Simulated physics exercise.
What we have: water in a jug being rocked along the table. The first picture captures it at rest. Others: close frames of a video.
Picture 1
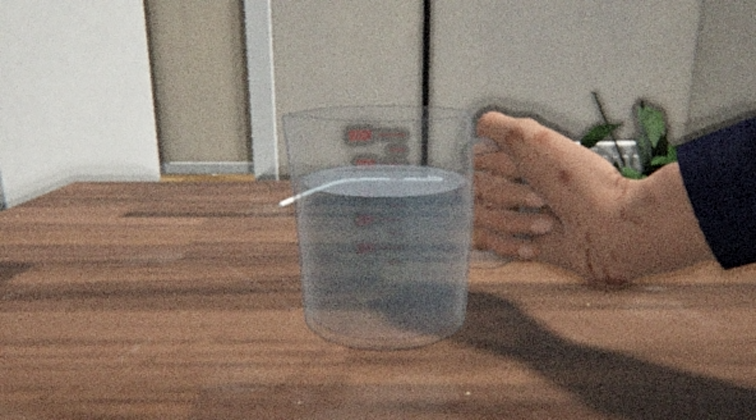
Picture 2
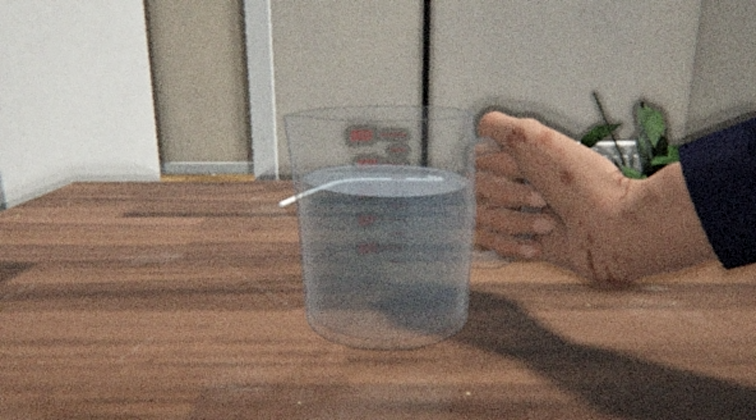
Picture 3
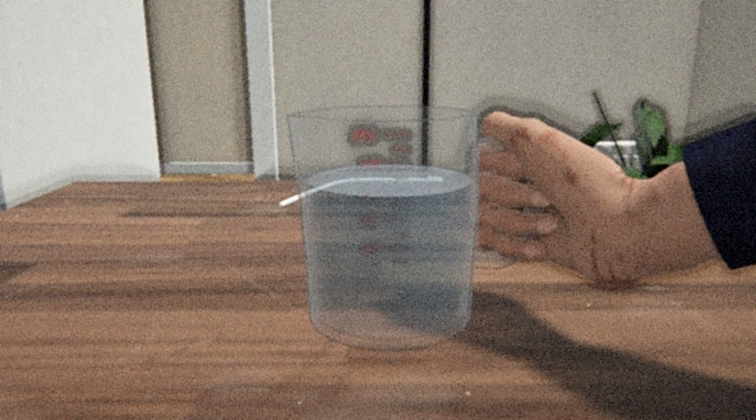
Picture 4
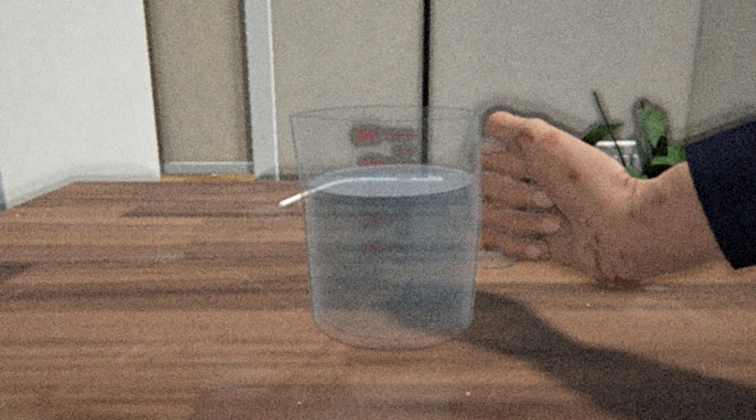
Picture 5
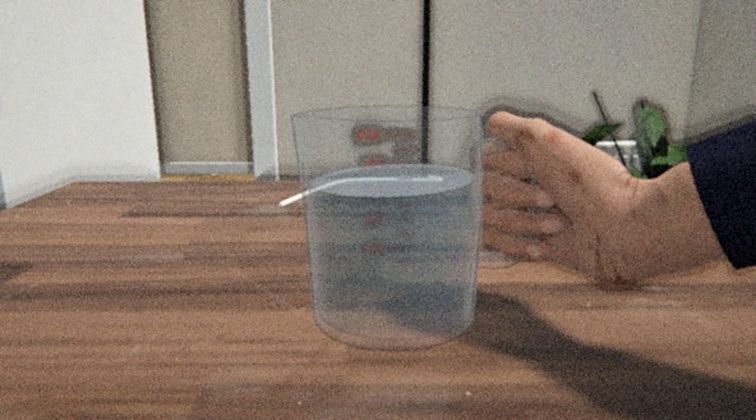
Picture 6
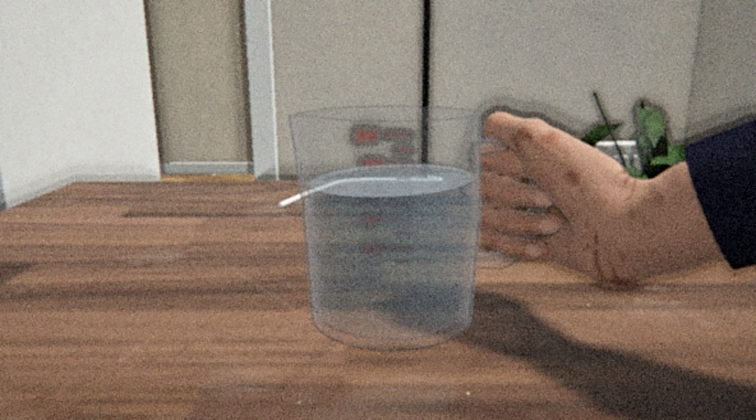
Clear measuring jug of water shifting very slightly right on a wooden table, a hand at its side, the surface staying level.
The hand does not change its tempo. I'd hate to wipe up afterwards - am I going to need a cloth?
No, it all stays in.
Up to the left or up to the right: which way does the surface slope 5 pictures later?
Answer: The left half.
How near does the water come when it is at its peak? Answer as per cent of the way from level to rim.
I'd say around 10 in a hundred.
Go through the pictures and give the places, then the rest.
The first picture shows jug (384, 212) about two thirds full; at rest.
The second picture shows jug about two thirds full, surface at (386, 179); surface about level.
The third picture shows jug (389, 212) about two thirds full; surface about level.
The fourth picture shows jug about two thirds full, surface at (392, 179); surface about level.
The fifth picture shows jug (393, 212) about two thirds full; surface about level.
The sixth picture shows jug about two thirds full, surface at (392, 179); surface about level.
Soon after, the highest wave so far stays far below the rim.
In the end, the highest wave so far stays far below the rim; nothing has left it.
